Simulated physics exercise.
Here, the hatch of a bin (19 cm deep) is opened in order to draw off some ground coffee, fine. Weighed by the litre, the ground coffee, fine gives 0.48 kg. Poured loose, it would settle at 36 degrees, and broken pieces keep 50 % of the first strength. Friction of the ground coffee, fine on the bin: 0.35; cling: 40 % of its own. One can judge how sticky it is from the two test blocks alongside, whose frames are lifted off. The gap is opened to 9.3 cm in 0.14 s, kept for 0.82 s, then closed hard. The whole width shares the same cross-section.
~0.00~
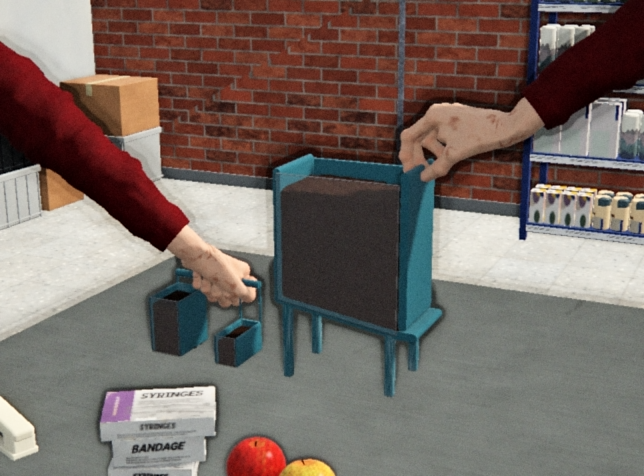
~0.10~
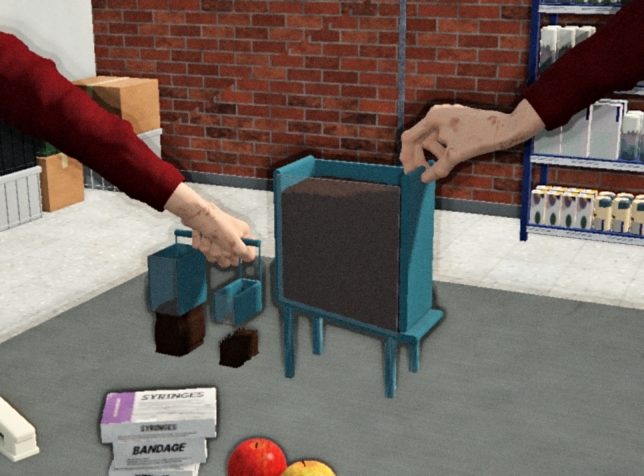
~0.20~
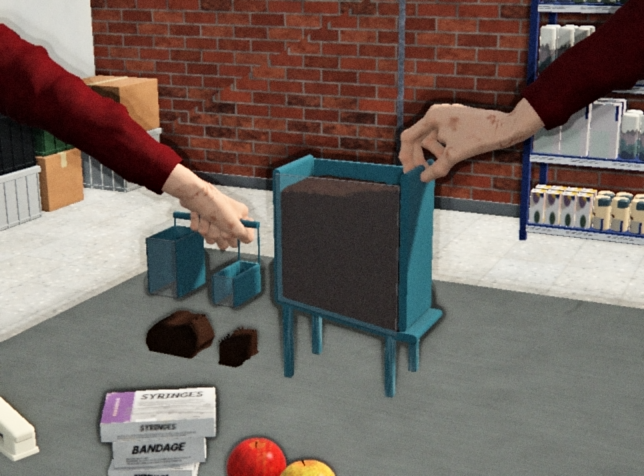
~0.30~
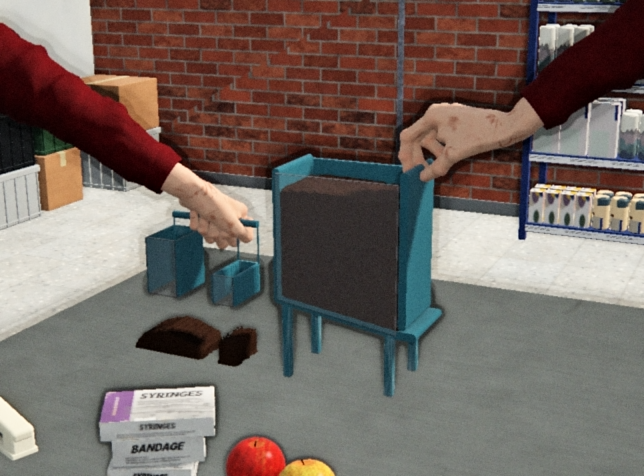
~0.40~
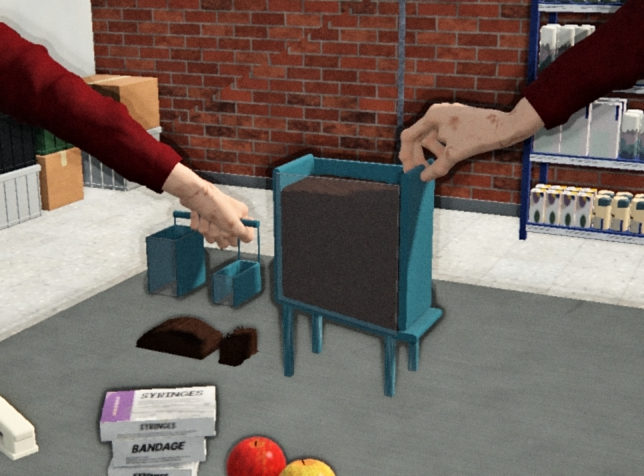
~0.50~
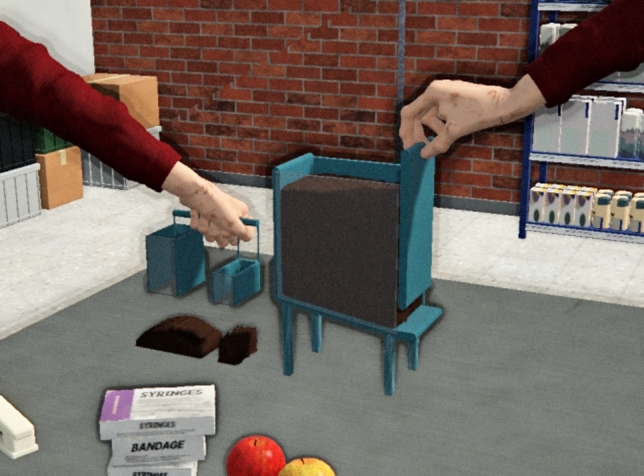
A hand on the left lifted two small teal boxes off dark brown blocks, and the larger block slumped into a low mound while the smaller kept its height; then another hand slightly raised the bin's hatch.
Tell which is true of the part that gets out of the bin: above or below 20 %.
It comes out above.
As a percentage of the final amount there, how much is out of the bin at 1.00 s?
Roughly 40 per cent.
By 0.73 s, the hatch is 9.3 cm open and 3 % is out.
By 1.00 s, the hatch is 9.3 cm open and 15 % is out.
By 1.27 s, the hatch is 9.3 cm open and 28 % is out.
By 1.54 s, the hatch is 2.4 cm open and 38 % is out.
By 1.86 s, at the end, the hatch is shut and 39 % is out.
